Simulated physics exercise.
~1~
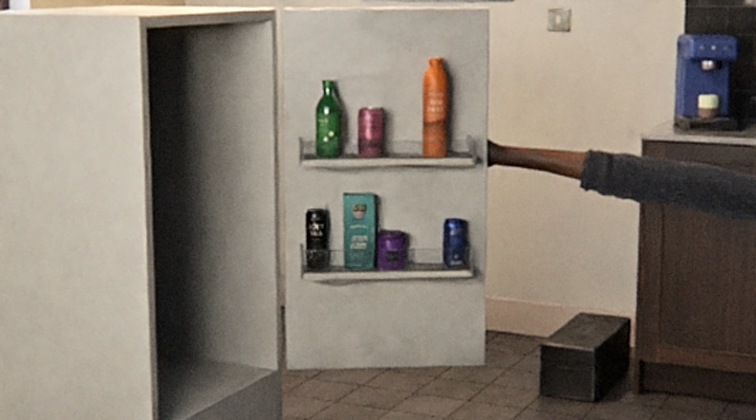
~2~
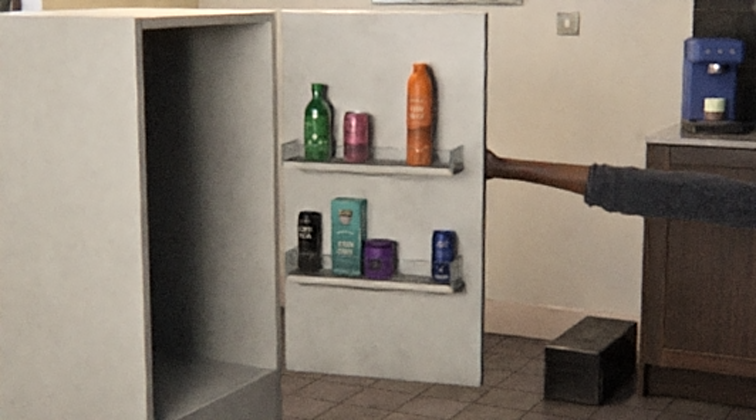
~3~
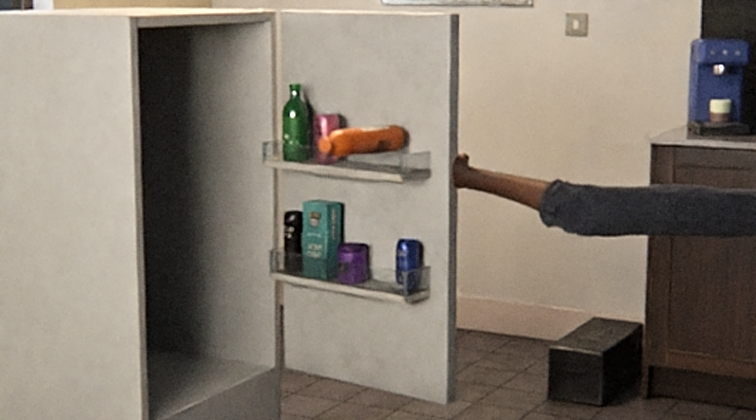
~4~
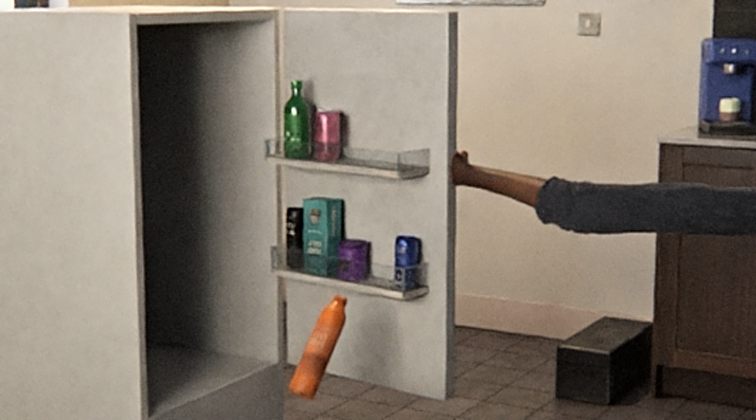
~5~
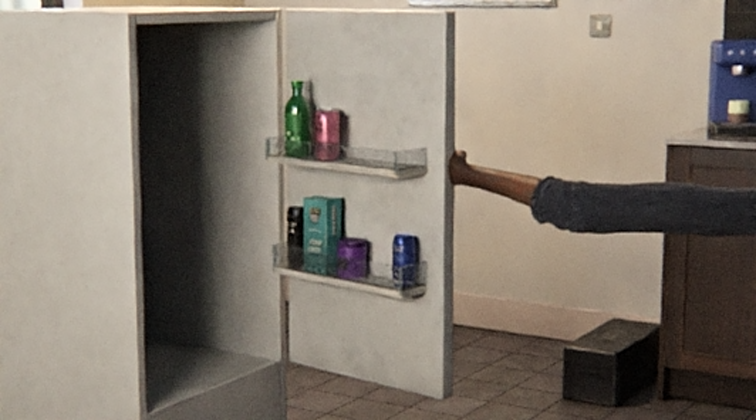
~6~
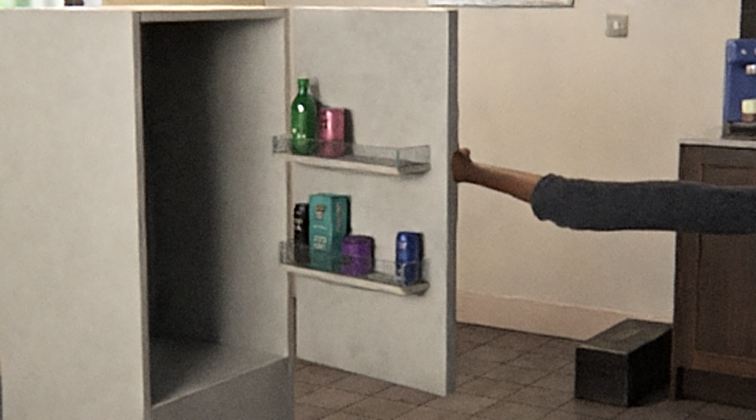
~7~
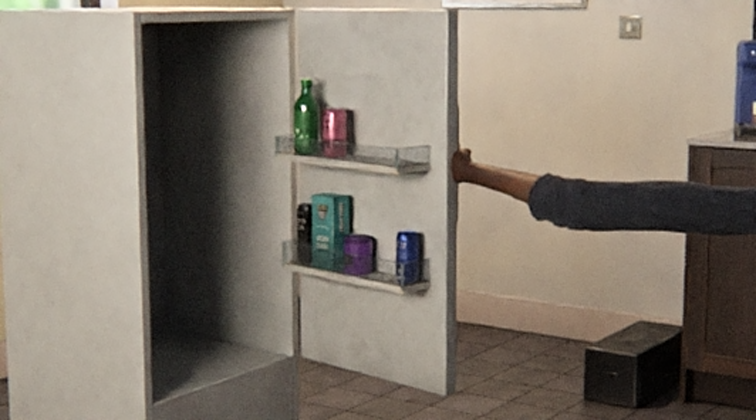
At the start, a pale cooler stands open, with a green bottle, a pink can and an orange bottle on the upper rack of its door. Below them are a black can, a turquoise carton, a purple jar and a blue can. An arm reaching in from the right pushes the door's edge, swinging it toward the viewer and partly closed. As the door comes to a stop, the orange bottle topples onto its side, then drops over the rail past the lower rack and out of sight. The hand stays at the now still door, and the remaining six items stand upright on their racks.
